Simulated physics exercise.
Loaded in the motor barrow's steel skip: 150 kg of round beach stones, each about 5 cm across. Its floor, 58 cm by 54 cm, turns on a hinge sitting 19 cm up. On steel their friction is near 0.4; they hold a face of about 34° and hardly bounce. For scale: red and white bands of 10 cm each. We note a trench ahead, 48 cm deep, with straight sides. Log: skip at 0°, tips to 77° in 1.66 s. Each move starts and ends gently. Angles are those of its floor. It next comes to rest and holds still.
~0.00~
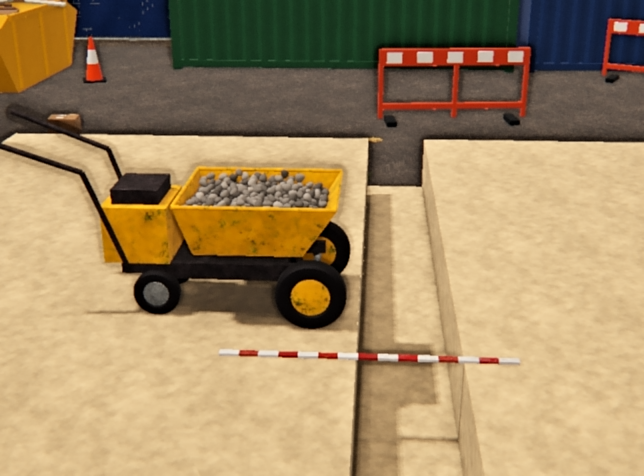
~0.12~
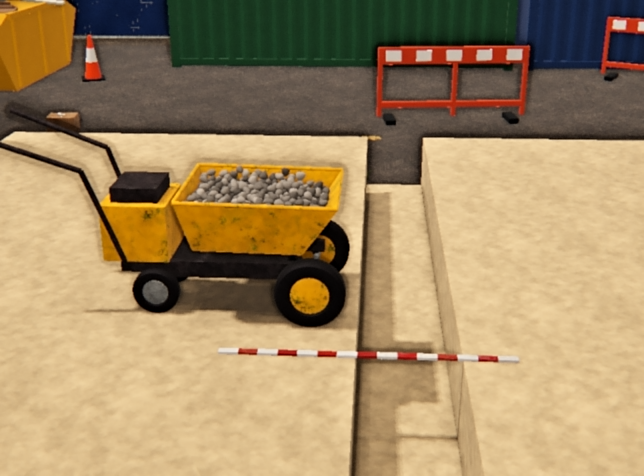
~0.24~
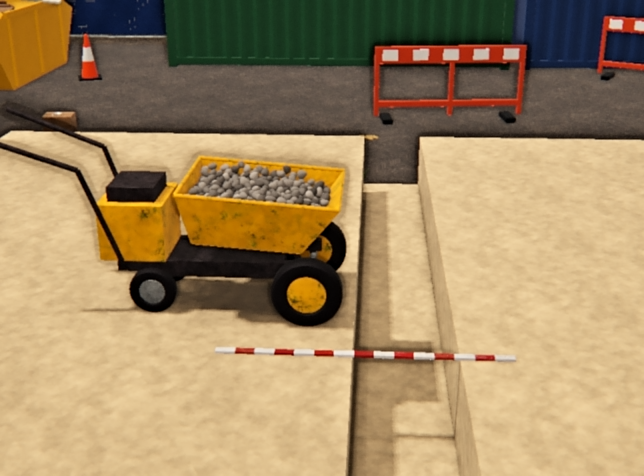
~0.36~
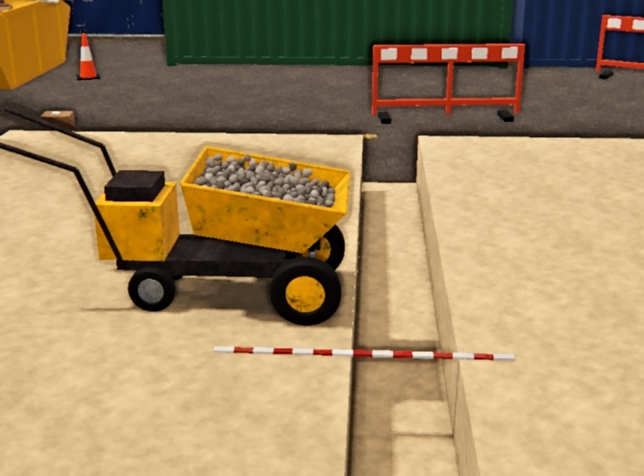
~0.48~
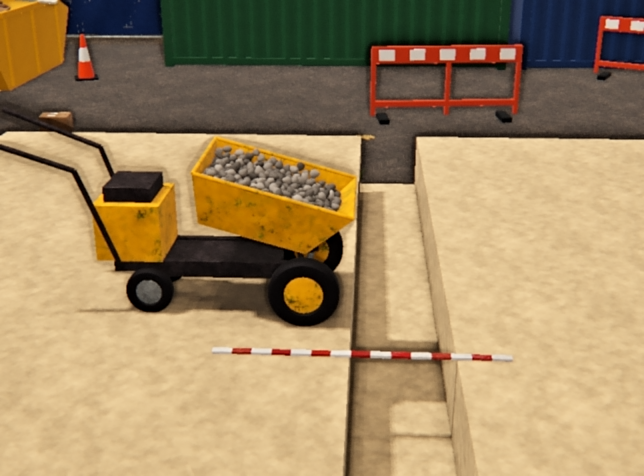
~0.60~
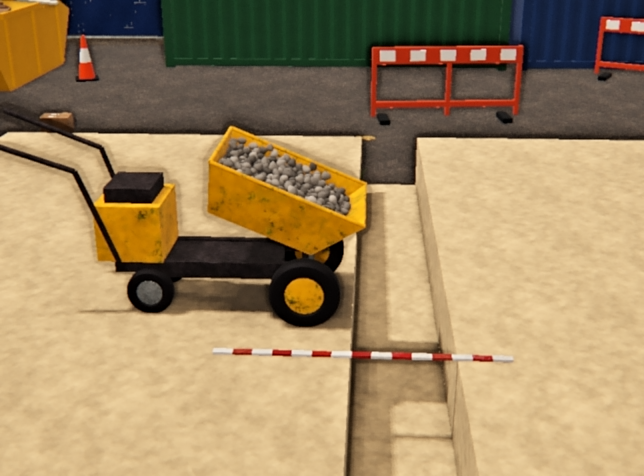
A yellow motor barrow's skip, full of grey stones, slowly tilted up at the back, leaning more steeply to the right beside a straight-sided trench, while its wheels stayed in place near the edge.
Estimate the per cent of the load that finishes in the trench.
Roughly 78 percent.
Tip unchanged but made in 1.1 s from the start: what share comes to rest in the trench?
Close to 70 percent, then.
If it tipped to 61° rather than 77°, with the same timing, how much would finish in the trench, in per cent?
About 70%.
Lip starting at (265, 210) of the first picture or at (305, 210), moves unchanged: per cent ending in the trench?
Some 100 and some 100 per cent, in that order.
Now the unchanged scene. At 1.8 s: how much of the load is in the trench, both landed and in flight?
Approx. 55 % of the load.
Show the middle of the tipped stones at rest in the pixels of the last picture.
Look at roughly (422, 366).
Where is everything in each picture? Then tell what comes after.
The skip is at 0°, its lip at (336, 211); the top of the load is at (261, 179), in the first frame.
The skip is at 1°, its lip at (337, 210); the top of the load is at (244, 174); the stones move at 0.2 m/s on average, in the second frame.
Lip at (339, 211), floor tilted 4°, highest stones at (235, 170); the stones move at 0.3 m/s on average, in the third frame.
Lip at (346, 213), floor tilted 9°, highest stones at (225, 163); the stones move at 0.4 m/s on average, in the fourth frame.
Lip at (354, 219), floor tilted 16°, highest stones at (229, 157); the stones move at 0.5 m/s on average, in the fifth frame.
The skip is at 23°, its lip at (365, 227); the top of the load is at (236, 149); the stones move at 0.6 m/s on average, in the sixth frame.
After 1.2 s the floor is at 65°; 96 % in the skip, 4 % in the trench; the foremost stones are at (425, 284).
After 1.8 s the floor is at 77°; 27 % in the skip, 54 % in the trench, 19 % past the trench; the foremost stones are at (543, 302).
After 2.1 s the floor is at 77°; 7 % in the skip, 71 % in the trench, 22 % past the trench; the foremost stones are at (603, 302).
After 4.1 s the floor is at 77°; 0 % in the skip, 78 % in the trench, 22 % past the trench; the foremost stones are at (635, 315).
